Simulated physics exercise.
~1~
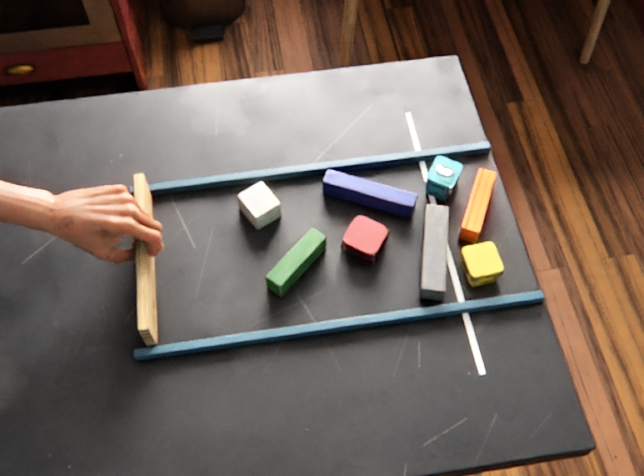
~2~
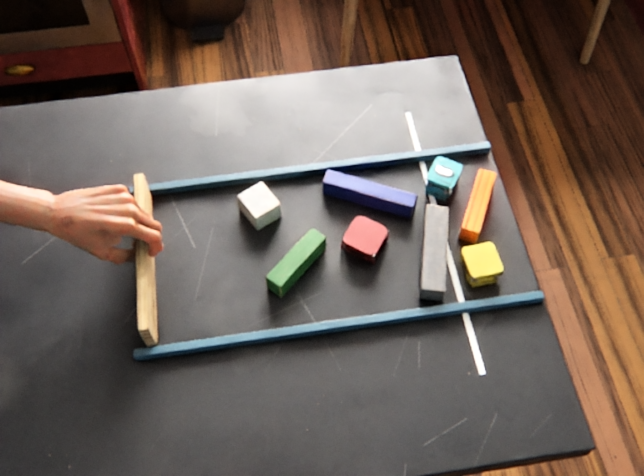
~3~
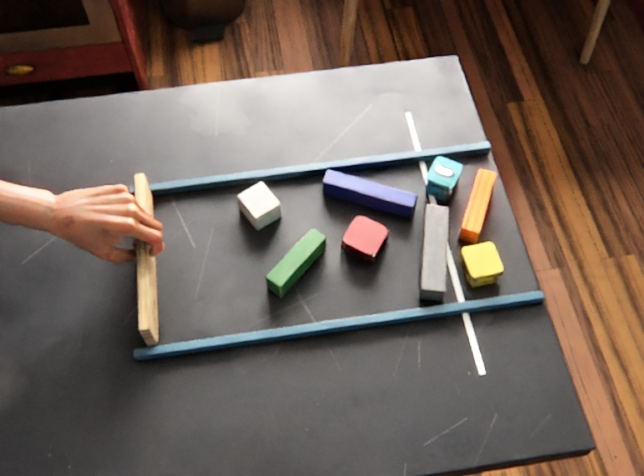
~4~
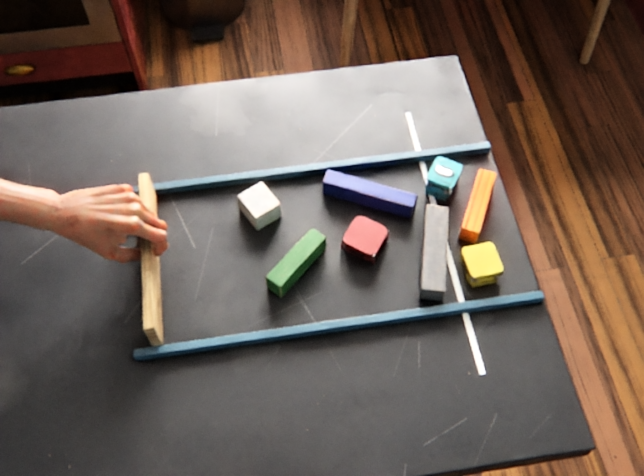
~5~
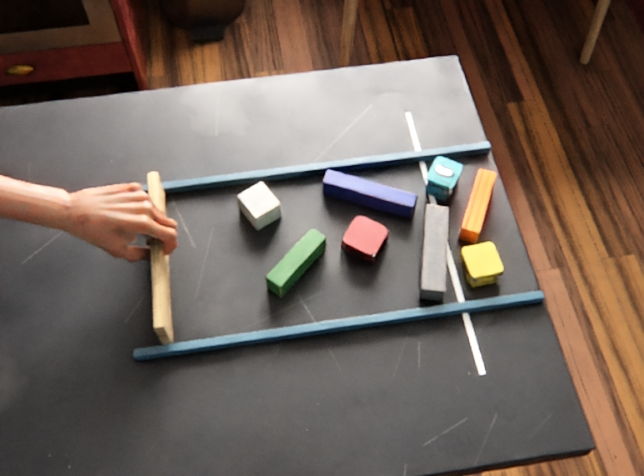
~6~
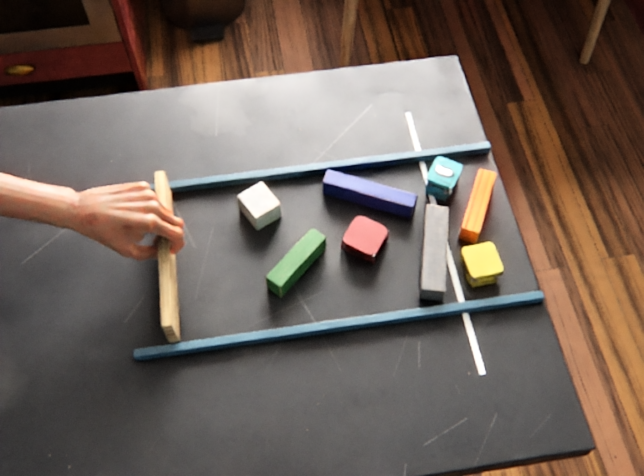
A hand sliding a wooden board slightly rightward between two blue rails on a dark table, eight colourful blocks staying still.
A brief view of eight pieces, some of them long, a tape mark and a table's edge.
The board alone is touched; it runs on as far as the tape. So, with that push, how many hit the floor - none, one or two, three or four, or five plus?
I'd say one or two.
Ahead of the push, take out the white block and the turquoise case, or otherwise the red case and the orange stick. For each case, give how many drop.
1 in the first try, 0 in the second.
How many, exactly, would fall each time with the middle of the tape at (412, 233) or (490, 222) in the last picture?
Well, you'd get 0 the first time and 6 the second time.
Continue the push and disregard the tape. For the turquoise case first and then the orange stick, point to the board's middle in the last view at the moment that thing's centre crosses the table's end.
The middle is at (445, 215) when it's the turquoise case, and at (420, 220) when it's the orange stick.
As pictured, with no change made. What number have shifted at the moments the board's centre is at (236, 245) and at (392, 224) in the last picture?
At that stage 0; at the next, 8.
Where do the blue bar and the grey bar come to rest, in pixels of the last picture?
One ends up near (471, 175) and the other near (507, 252).
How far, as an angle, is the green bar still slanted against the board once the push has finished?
It comes to around 0 degrees.
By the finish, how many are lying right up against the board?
All in all, 3.
Early on, none off yet; orange stick at rest near (478, 205); yellow case at rest near (480, 265); turquoise case at rest near (443, 179).
Finally, the number that fall off is one or two; lost, orange stick.
